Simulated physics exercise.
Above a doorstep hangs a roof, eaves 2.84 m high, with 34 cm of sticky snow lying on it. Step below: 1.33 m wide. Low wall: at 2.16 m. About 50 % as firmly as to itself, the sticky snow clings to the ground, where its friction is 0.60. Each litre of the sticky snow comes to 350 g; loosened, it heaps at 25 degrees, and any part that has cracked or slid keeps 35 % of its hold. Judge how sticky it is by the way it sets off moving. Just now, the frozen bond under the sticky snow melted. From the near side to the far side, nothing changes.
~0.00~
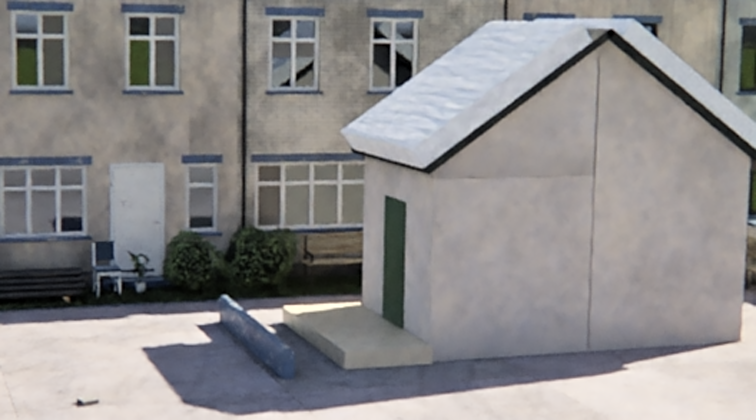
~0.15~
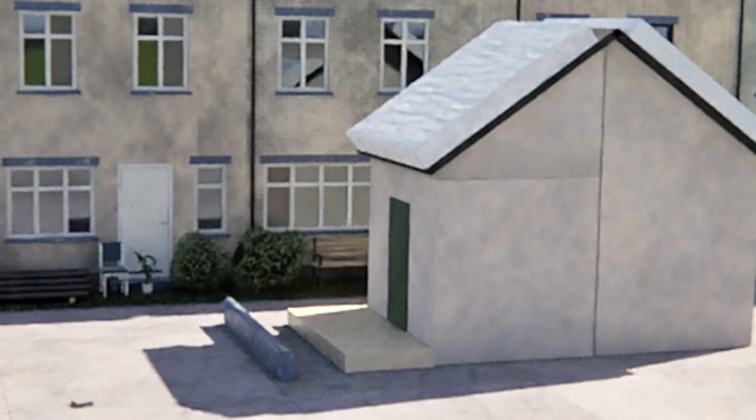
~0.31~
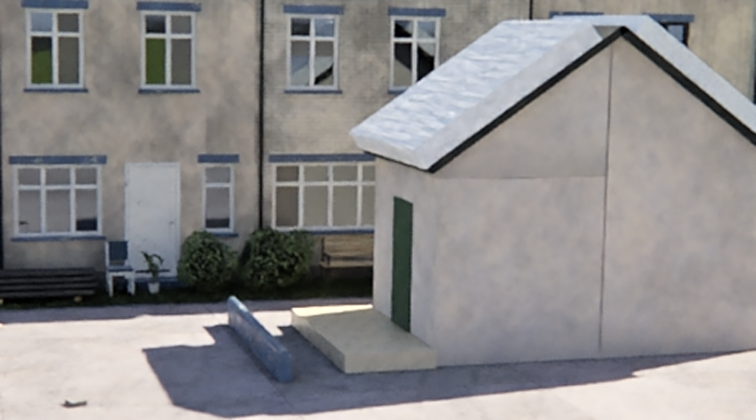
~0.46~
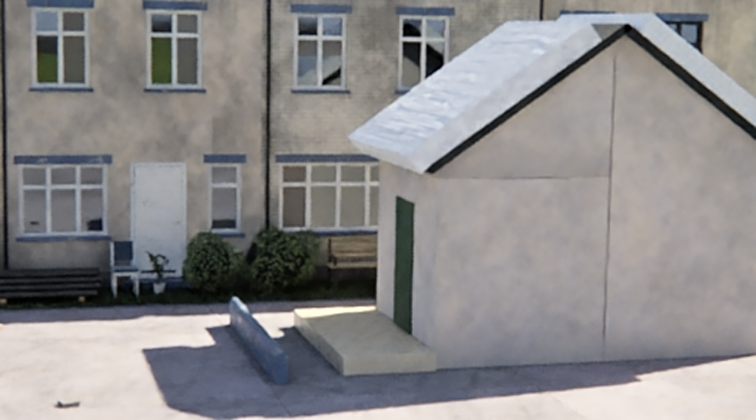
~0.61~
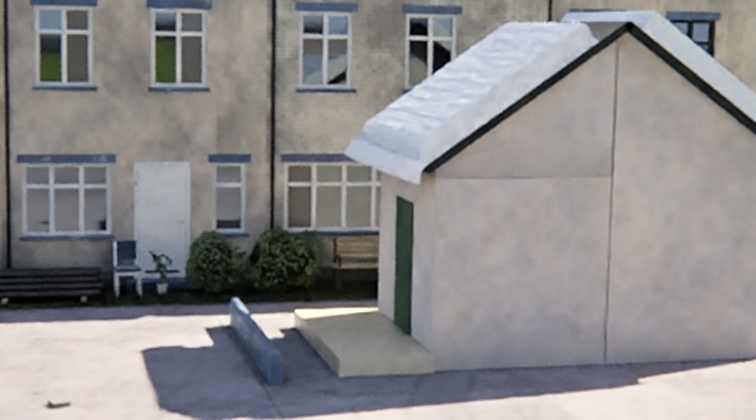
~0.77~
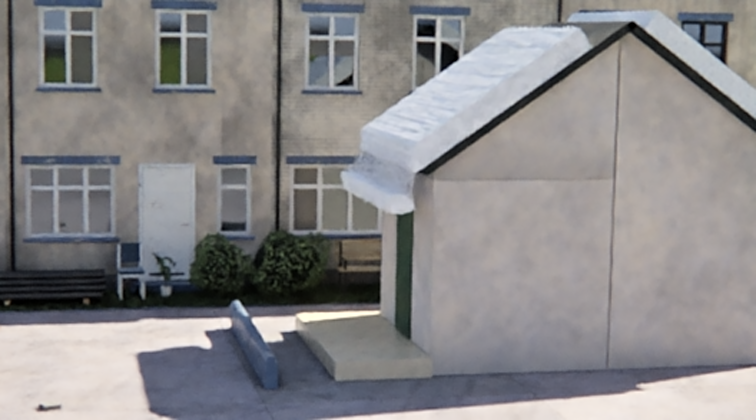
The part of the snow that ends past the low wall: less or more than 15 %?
Measured share is a bigger figure than 15 %.
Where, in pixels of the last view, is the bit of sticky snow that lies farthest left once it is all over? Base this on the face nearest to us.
Near (124, 387).
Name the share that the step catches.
Roughly 30 percent.
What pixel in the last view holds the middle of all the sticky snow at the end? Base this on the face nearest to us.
Around (306, 361).
After 1.17 s, 87 % is still on the roof and 0 % is past the low wall.
After 1.65 s, 64 % is still on the roof and 0 % is past the low wall.
After 2.12 s, 34 % is still on the roof and 0 % is past the low wall.
After 2.60 s, none is still on the roof and 2 % is past the low wall.
After 4.00 s, none is still on the roof and 22 % is past the low wall.
